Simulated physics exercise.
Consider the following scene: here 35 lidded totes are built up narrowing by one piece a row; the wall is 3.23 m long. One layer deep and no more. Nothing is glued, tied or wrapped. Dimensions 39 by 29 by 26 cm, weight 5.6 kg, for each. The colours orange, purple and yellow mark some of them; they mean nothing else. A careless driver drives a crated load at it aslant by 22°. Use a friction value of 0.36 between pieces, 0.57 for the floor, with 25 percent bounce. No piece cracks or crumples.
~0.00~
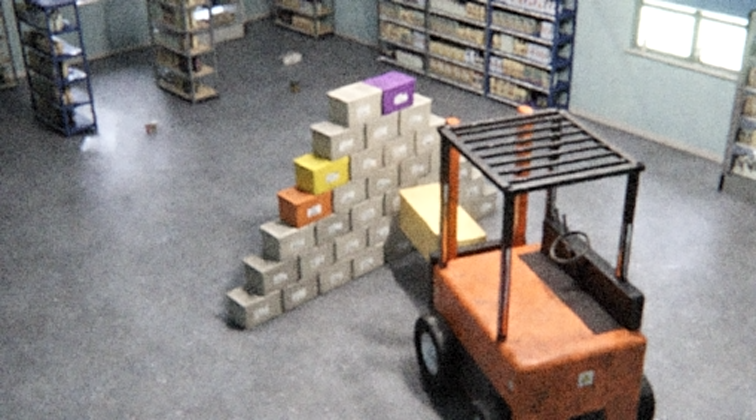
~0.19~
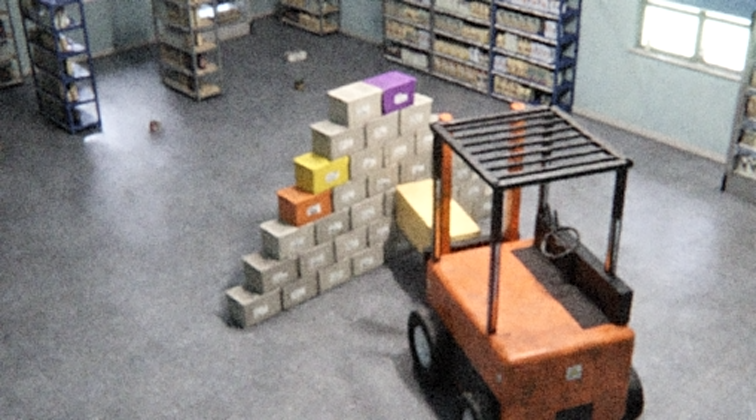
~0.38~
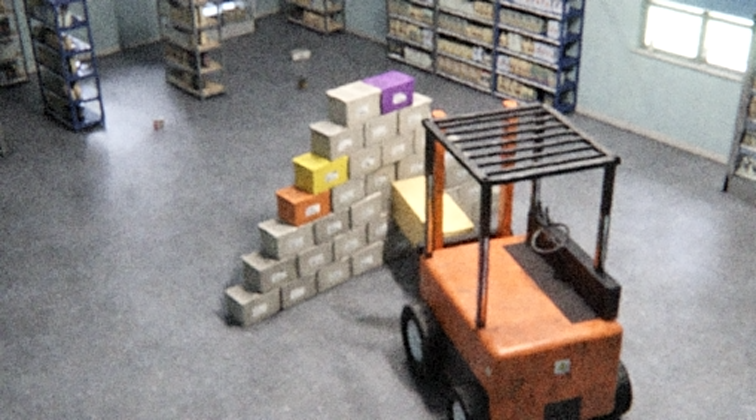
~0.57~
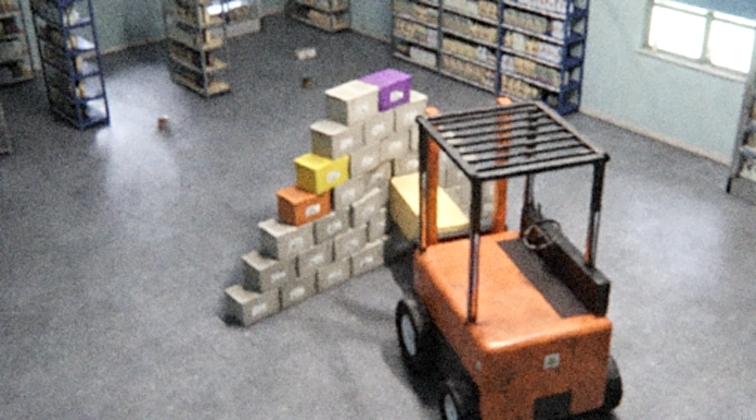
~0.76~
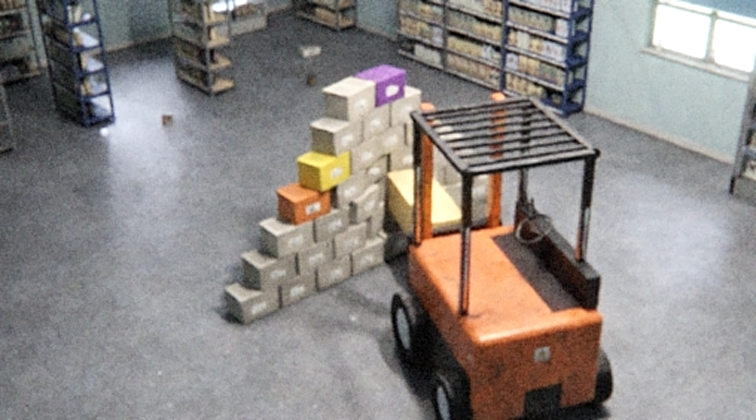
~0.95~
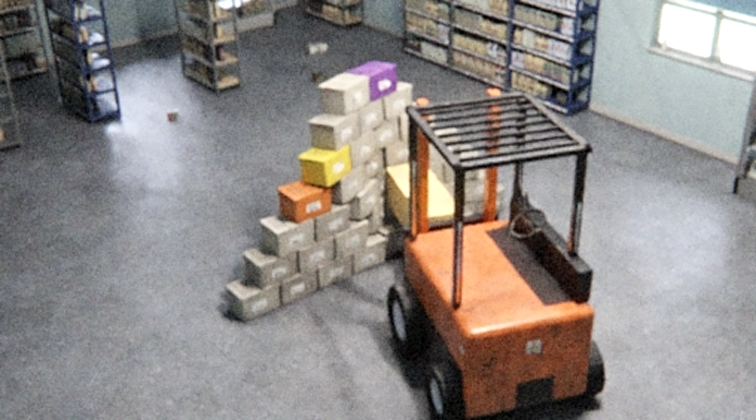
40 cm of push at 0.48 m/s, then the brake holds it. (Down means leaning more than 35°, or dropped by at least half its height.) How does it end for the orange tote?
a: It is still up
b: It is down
a.
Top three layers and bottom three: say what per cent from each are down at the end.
Of the top ones 100 percent, of the bottom ones 40 percent.
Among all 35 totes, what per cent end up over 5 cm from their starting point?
Shifted: 65 per cent.
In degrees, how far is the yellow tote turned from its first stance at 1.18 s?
Some 15°.
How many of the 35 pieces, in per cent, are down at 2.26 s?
60 per cent.
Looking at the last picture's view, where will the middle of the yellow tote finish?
I'd point at about (182, 235).
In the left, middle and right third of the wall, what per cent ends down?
10, 90 and 60 per cent, from left to right.
After 1.18 s, none of the 35 totes down, 22 disturbed; orange tote unmoved; purple tote leaning 14°.
After 1.48 s, 12 of the 35 totes down; orange tote unmoved; purple tote leaning 32°, 30 cm lower.
After 1.80 s, 19 of the 35 totes down; orange tote unmoved; purple tote leaning 71°, 1.18 m lower.
After 2.26 s, 21 of the 35 totes down; orange tote unmoved; purple tote upside down.
At rest (3.5 s), 21 of the 35 totes down; orange tote unmoved; purple tote upside down; yellow tote on its side. As the last picture would show them, middles, orange tote near (305, 200), purple tote near (195, 147).
